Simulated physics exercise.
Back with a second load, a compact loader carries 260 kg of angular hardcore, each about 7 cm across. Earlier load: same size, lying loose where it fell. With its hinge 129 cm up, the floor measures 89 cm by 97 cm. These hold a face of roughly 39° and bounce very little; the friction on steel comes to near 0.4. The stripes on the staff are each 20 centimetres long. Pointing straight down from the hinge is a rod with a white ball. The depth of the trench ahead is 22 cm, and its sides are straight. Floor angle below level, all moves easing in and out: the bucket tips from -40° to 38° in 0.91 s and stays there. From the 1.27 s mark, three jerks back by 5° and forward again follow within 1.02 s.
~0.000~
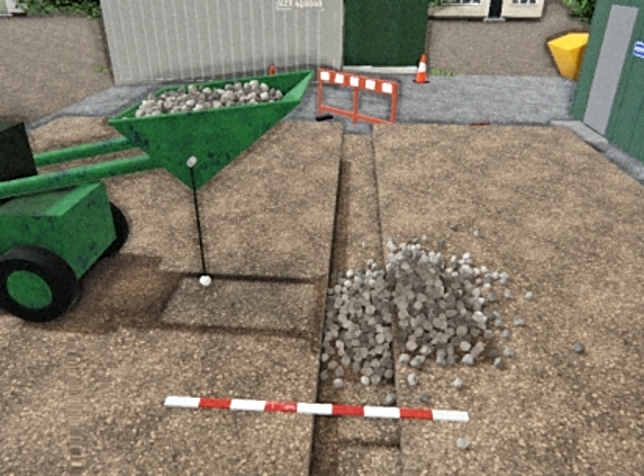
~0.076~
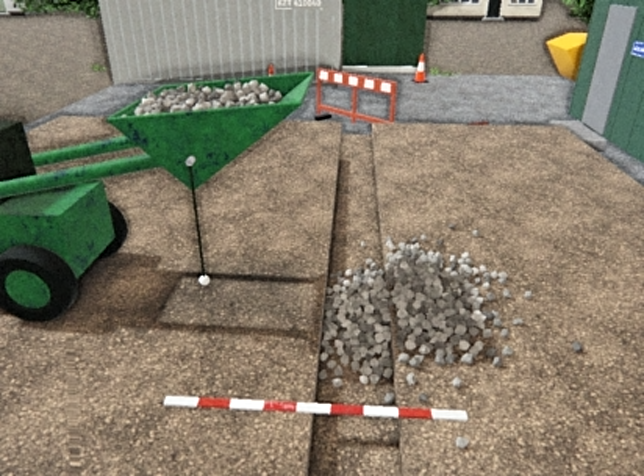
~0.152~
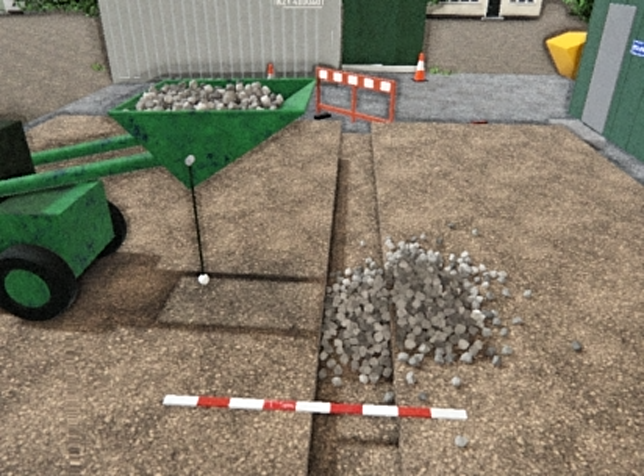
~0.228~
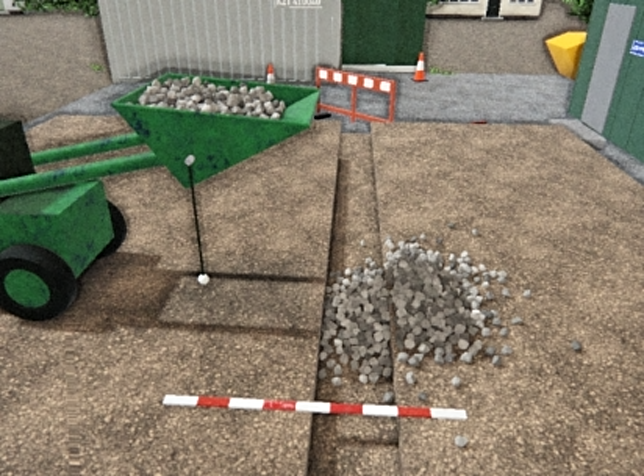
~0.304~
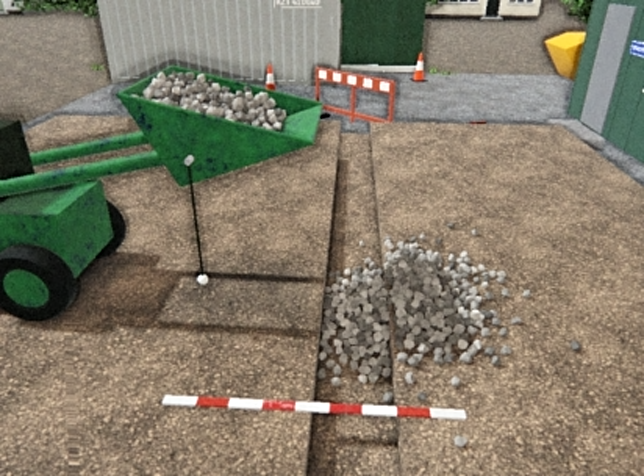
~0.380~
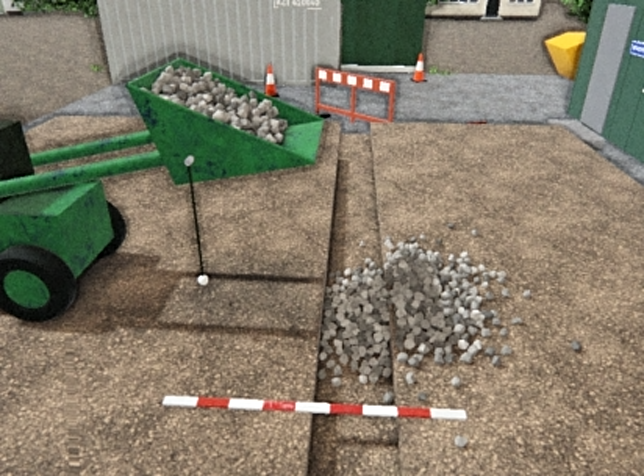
A green loader bucket full of grey stones tilts down to the right near a loose pile.
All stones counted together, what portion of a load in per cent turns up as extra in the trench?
About 92 percent of a load.
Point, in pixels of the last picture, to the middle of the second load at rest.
The middle ends up near (350, 296).
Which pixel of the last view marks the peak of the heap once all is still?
Near (405, 279).
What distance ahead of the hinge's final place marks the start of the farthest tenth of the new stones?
About 120 centimetres ahead of it.
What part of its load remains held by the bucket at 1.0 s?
About 85 per cent.
After 0.7 s the floor is at 26°; in per cent of one load, 100 in the bucket, 40 in the trench, 60 past the trench; the foremost stones are at (510, 286).
After 1.0 s the floor is at 38°; in per cent of one load, 87 in the bucket, 13 short of the trench, 40 in the trench, 60 past the trench; the foremost stones are at (510, 286).
After 2.7 s the floor is at 38°; in per cent of one load, 0 in the bucket, 6 short of the trench, 131 in the trench, 62 past the trench; the foremost stones are at (510, 286).
After 5.2 s the floor is at 38°; in per cent of one load, 0 in the bucket, 6 short of the trench, 131 in the trench, 62 past the trench; the foremost stones are at (510, 286). Net gain in the trench, 92.
